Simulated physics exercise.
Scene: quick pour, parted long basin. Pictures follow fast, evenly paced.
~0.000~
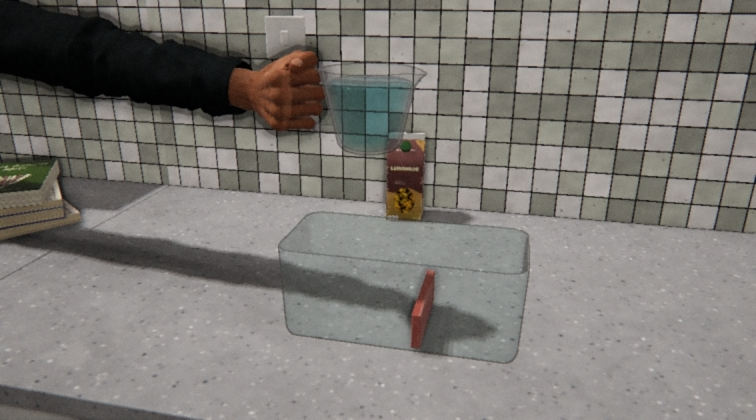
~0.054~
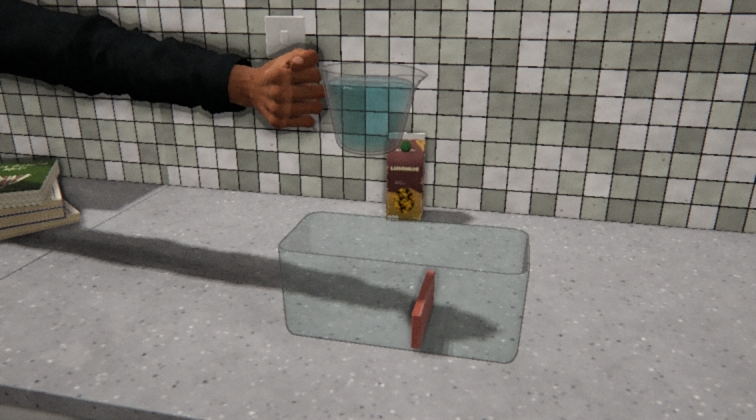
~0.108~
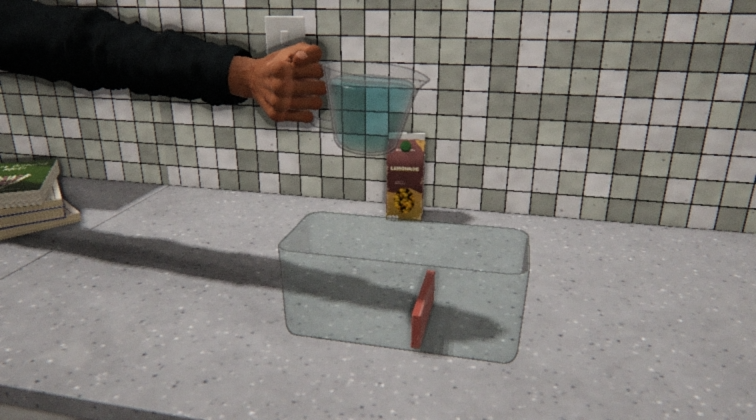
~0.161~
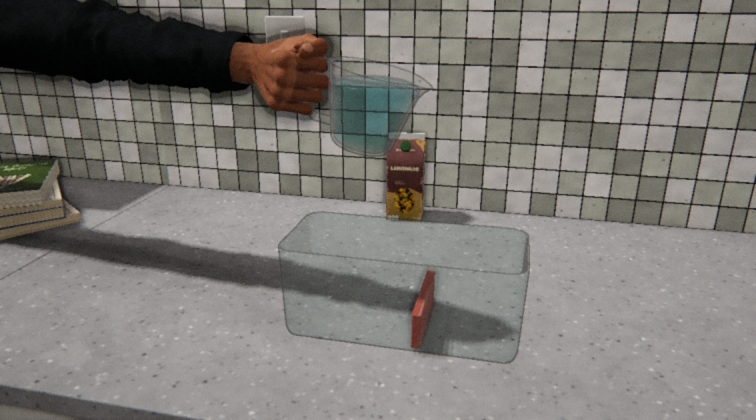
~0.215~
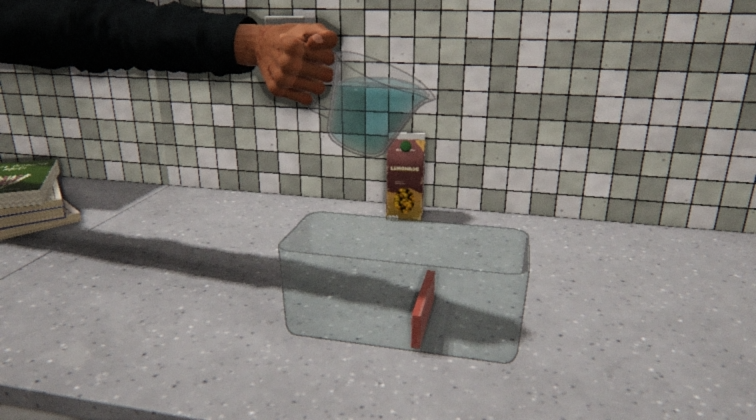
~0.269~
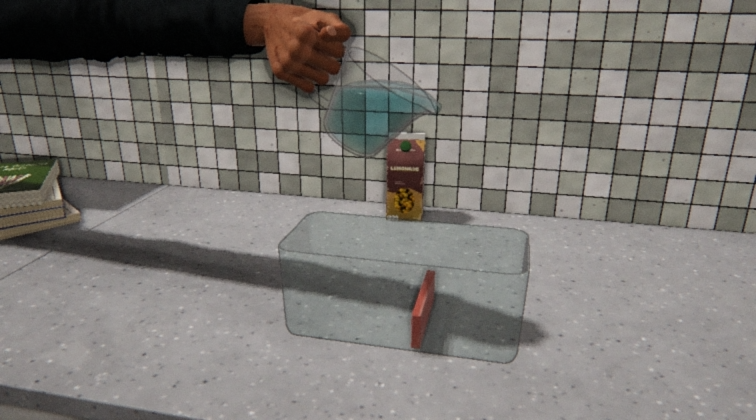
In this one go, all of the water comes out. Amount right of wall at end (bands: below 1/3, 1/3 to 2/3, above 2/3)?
Exceeds two thirds.
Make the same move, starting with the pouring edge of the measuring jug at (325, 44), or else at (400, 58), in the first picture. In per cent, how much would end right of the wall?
In order, roughly 5 percent and 75 percent.
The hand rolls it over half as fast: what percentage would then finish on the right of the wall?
About 95 per cent.
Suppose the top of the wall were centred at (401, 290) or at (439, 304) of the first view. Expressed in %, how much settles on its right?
Estimated: 90 % first, 65 % second.
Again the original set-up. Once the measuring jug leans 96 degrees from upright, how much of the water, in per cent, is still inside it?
Roughly 35 percent remains at that point.
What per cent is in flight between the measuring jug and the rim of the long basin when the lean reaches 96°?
Close to 35 per cent.
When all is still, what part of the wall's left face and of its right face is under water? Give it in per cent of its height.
The left side sits at 0 per cent and the right side at 60.
A moment on, the measuring jug is tipped on its side and 33 per cent is still to pour, 0 is left of the wall and 30 right of it.
Next, the measuring jug is tipped right over and 1 per cent is still to pour, 6 is left of the wall and 84 right of it.
Then the measuring jug is tipped right over and 0 per cent is still to pour, 11 is left of the wall and 86 right of it.
Later the measuring jug is tipped right over and 0 per cent is still to pour, 11 is left of the wall and 86 right of it.
In the end 11 per cent lies left of the wall, 86 right of it and 3 outside.
